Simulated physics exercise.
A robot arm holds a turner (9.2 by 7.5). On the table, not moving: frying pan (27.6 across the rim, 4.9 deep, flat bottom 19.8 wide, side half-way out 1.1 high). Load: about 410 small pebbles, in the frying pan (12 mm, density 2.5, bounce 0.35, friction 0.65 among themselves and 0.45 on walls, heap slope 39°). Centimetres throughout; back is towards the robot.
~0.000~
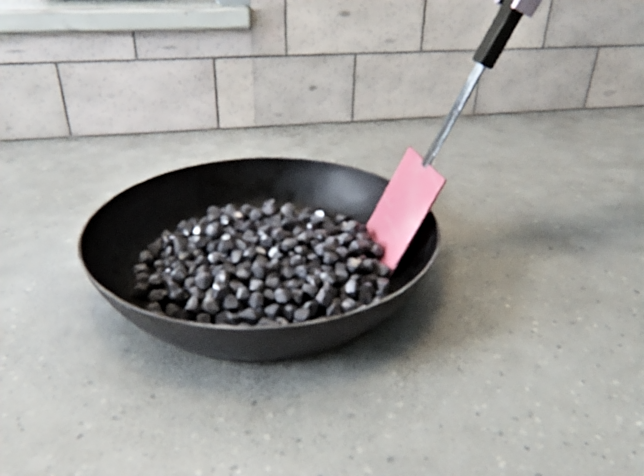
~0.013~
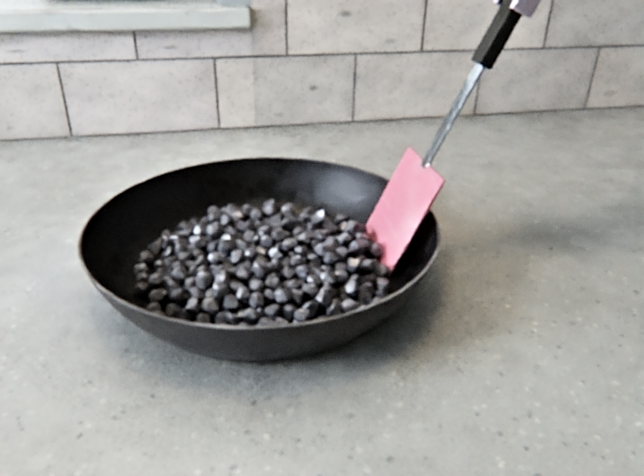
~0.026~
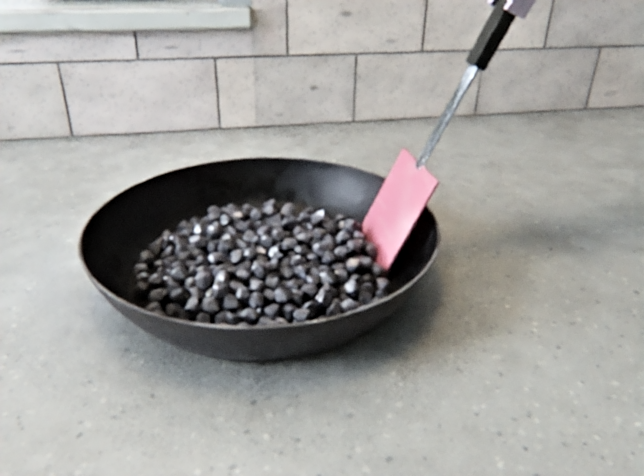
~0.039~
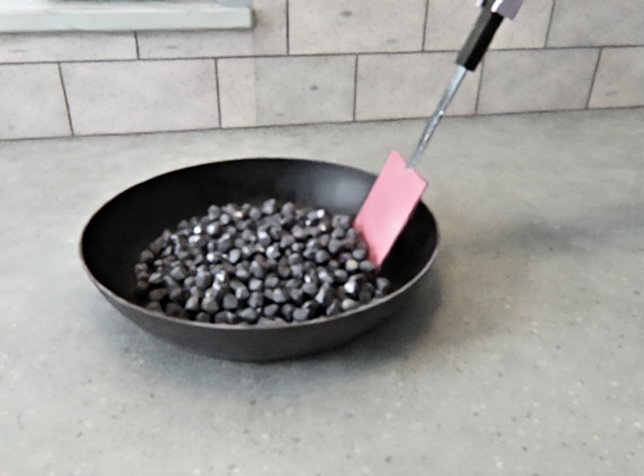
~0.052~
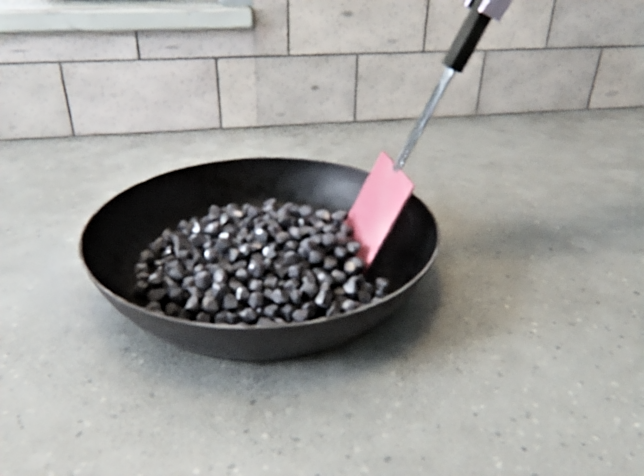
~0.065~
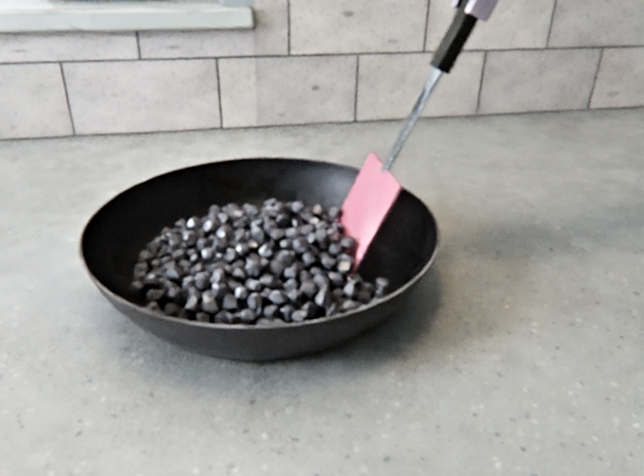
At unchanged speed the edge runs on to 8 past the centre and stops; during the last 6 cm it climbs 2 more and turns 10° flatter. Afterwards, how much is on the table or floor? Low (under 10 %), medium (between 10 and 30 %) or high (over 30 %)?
Answer: Low; under 10 % of the small pebbles finish on the table or floor.
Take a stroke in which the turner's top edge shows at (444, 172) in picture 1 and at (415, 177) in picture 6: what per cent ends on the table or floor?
About 0 per cent.
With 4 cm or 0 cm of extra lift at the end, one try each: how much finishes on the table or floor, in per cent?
Some 5 and 5 per cent.
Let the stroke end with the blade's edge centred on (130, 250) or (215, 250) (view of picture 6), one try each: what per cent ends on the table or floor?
Some 25 and 0 per cent.
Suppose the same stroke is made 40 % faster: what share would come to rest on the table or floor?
It would be near 10 per cent.
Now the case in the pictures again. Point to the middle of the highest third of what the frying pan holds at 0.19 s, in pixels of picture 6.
At about (176, 242).
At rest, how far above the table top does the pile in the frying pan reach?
About 6.5 cm.
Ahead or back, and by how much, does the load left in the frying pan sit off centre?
About 5.0 cm ahead.
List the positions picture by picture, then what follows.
Turner top edge at (427, 162), sloping 65°; upper third of the load around (266, 250), from x 140 to 385, top at y 205; 407 in the frying pan, in the first picture.
Turner top edge at (426, 163), sloping 65°; upper third of the load around (267, 250), from x 140 to 385, top at y 205, in the second picture.
Turner top edge at (420, 164), sloping 65°; upper third of the load around (269, 248), from x 140 to 380, top at y 205, in the third picture.
Turner top edge at (410, 165), sloping 65°; upper third of the load around (272, 247), from x 140 to 380, top at y 205, in the fourth picture.
Turner top edge at (398, 167), sloping 65°; upper third of the load around (273, 246), from x 140 to 380, top at y 205, in the fifth picture.
Turner top edge at (386, 168), sloping 65°; upper third of the load around (270, 244), from x 140 to 380, top at y 205; 407 in the frying pan, in the sixth picture.
By 0.13 s, sloping 65°, highest piece 5 above the table; 407 in the frying pan.
By 0.19 s, sloping 62°, highest piece 6 above the table; 407 in the frying pan.
By 0.42 s, sloping 55°, highest piece 7 above the table; 391 in the frying pan, 12 on the table or floor, 4 on the blade or in flight.
By 1.47 s, sloping 55°, highest piece 6 above the table; 390 in the frying pan, 17 on the table or floor.
Final count, 390 in the frying pan, 17 on the table or floor. That is 4 % on the table or floor.
